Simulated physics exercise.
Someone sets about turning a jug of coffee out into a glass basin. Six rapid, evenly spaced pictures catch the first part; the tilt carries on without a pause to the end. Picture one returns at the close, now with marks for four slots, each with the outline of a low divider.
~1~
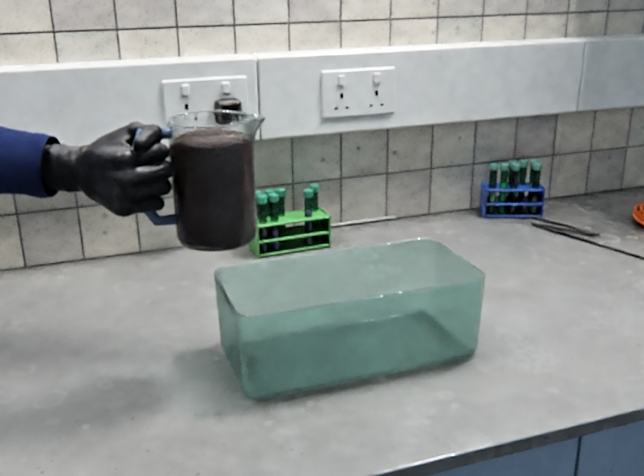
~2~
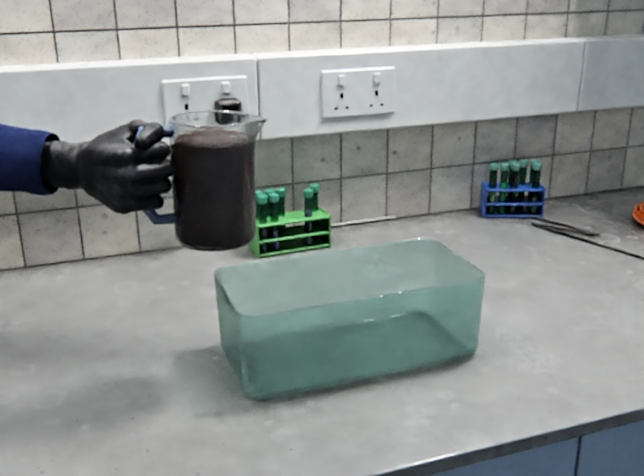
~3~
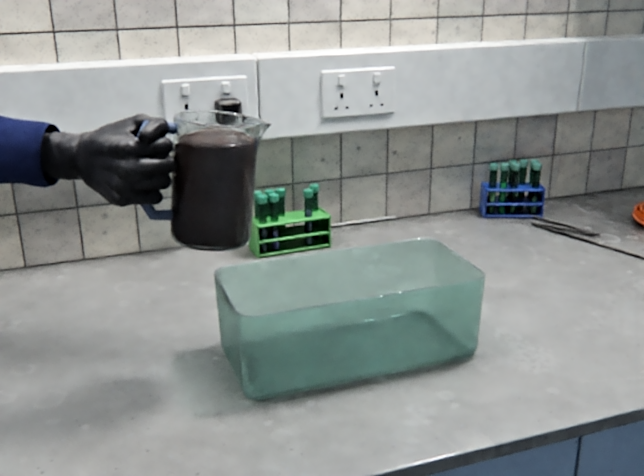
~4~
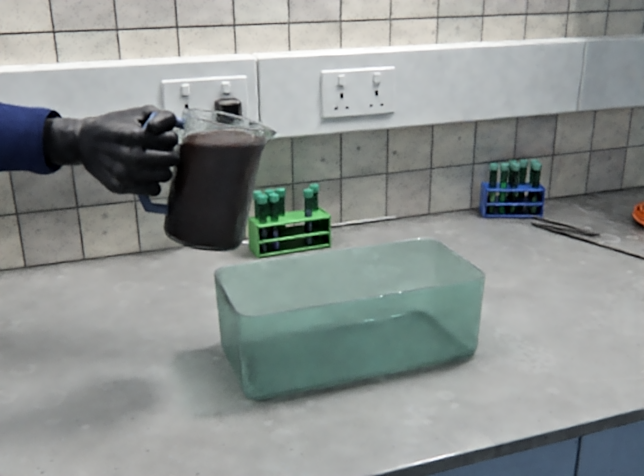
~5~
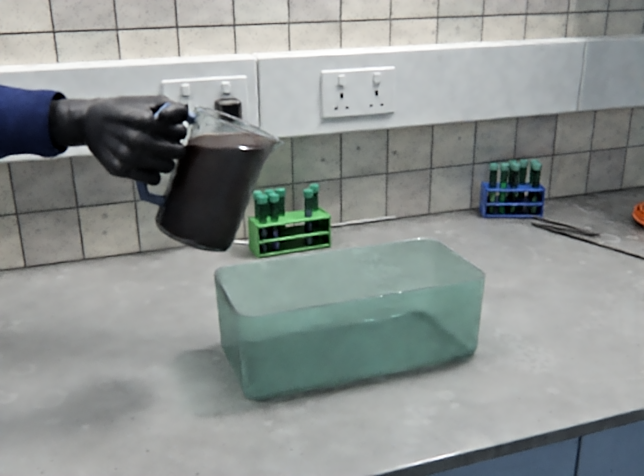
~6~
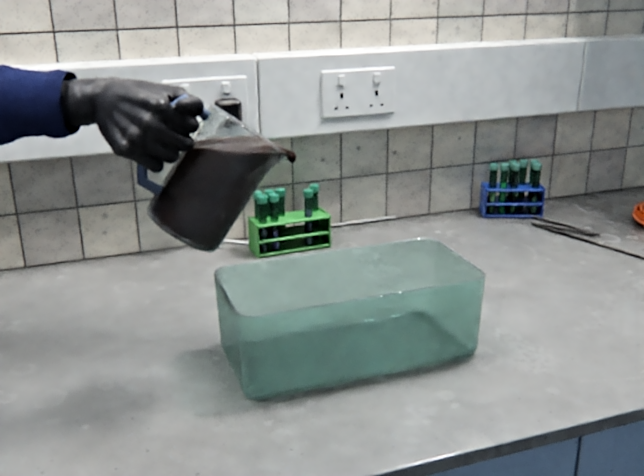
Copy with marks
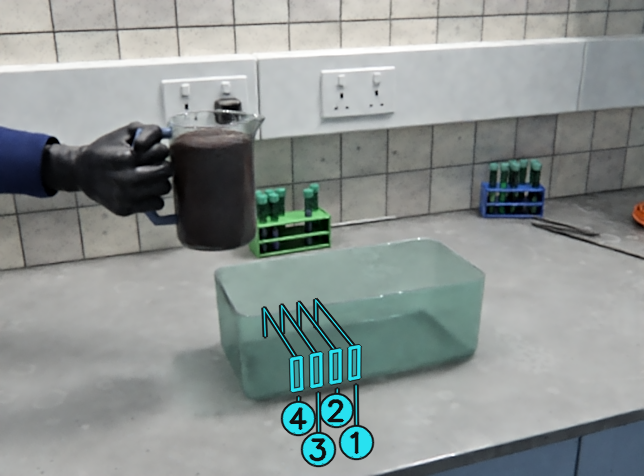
A black-gloved hand held a glass jug of dark liquid above a greenish glass basin on a grey counter, then gradually tilted it to the right until some liquid came over the lip.
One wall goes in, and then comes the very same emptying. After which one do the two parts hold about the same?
The answer is place 1.
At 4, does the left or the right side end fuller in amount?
The right side.
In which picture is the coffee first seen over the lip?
Picture 6.
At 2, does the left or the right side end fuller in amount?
More ends on the right.
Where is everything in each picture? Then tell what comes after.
Upright, lip at (263, 117); basin from (242, 398) to (475, 351); nothing has left yet.
Upright, lip at (265, 118); nothing has left yet.
Tipped about 6°, lip at (269, 123); nothing has left yet.
Tipped about 14°, lip at (275, 130); nothing has left yet.
Tipped about 24°, lip at (282, 142); nothing has left yet.
Tipped about 36°, lip at (287, 156); coffee is over the lip, down to (291, 158).
On the marked copy, 1 at (356, 385); 2 at (337, 389); 3 at (318, 393); 4 at (298, 397).
For place 1, about 52 % ends left of the wall and 47 % right of it.
For place 2, about 24 % ends left of the wall and 76 % right of it.
For place 3, about 6 % ends left of the wall and 93 % right of it.
For place 4, about 7 % ends left of the wall and 92 % right of it.
